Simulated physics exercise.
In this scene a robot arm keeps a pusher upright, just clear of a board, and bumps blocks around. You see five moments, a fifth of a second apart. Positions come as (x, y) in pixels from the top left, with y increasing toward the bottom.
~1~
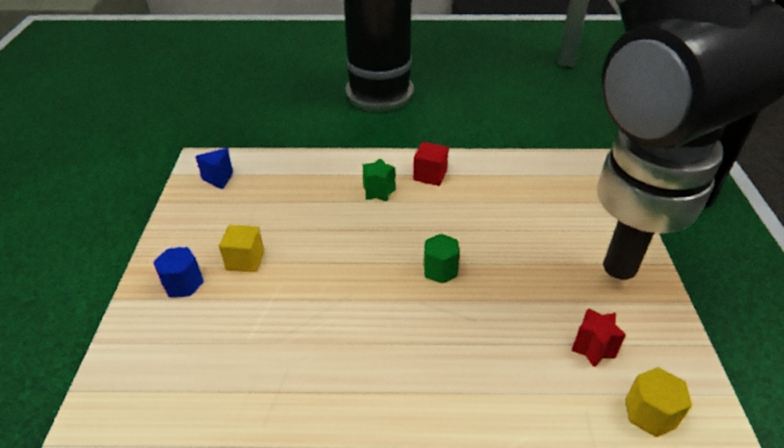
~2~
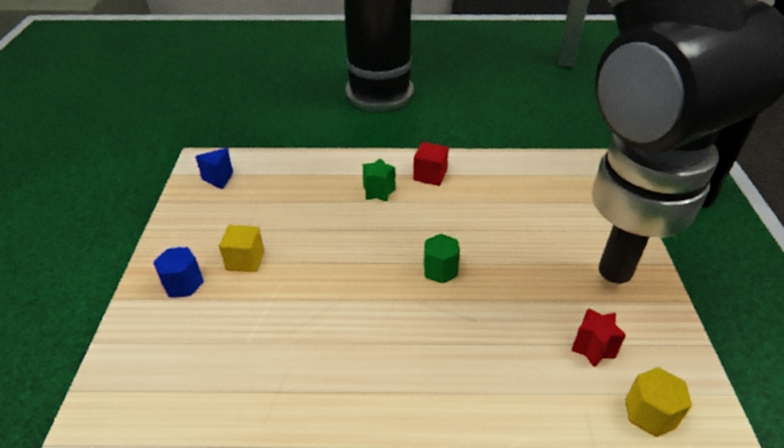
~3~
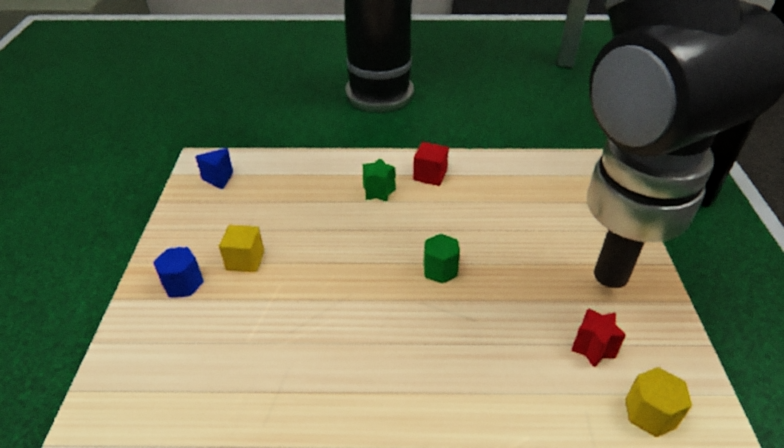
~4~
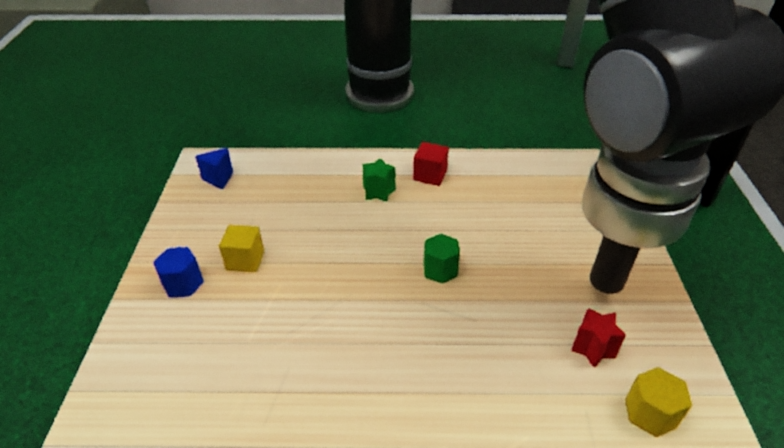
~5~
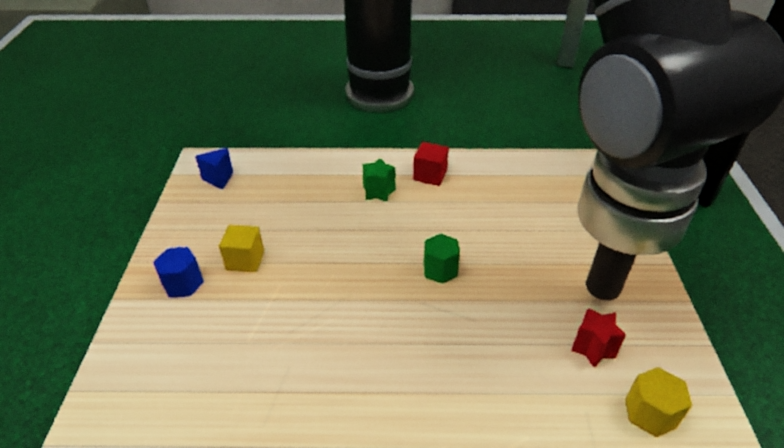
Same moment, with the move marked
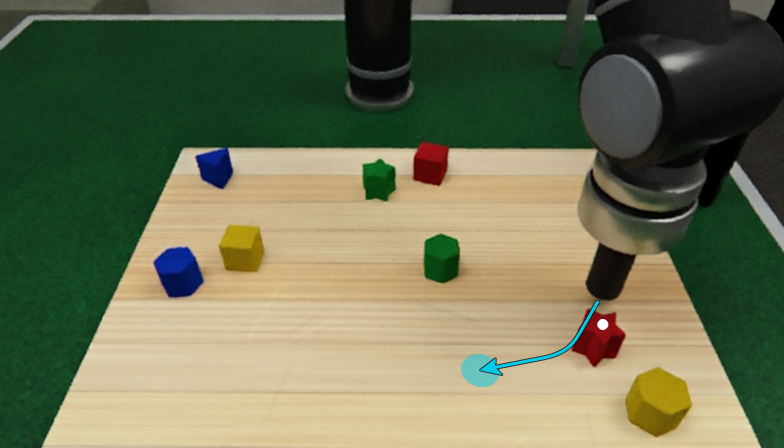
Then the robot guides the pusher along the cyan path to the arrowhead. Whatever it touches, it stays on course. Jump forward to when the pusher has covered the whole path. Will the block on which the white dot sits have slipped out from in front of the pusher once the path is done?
I believe so.
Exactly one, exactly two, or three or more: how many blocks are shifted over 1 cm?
Going by the path, one block will move.
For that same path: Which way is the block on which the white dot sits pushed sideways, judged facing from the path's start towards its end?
Off to the left side.
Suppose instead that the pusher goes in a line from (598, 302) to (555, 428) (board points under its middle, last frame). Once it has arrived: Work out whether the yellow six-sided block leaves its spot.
That block will keep its spot.
Drawn move, from (598, 302) by way of (577, 337) and (535, 360) to (480, 370); the dot is on the red star block.
On the path given first. One third of the way, pusher at (582, 325); red star block at (601, 342), turned 20° anticlockwise.
Two thirds of the way, pusher at (538, 347); red star block at (597, 353), turned 55° anticlockwise.
At the end, pusher at (483, 357); red star block at (597, 353), turned 55° anticlockwise; yellow six-sided block still.
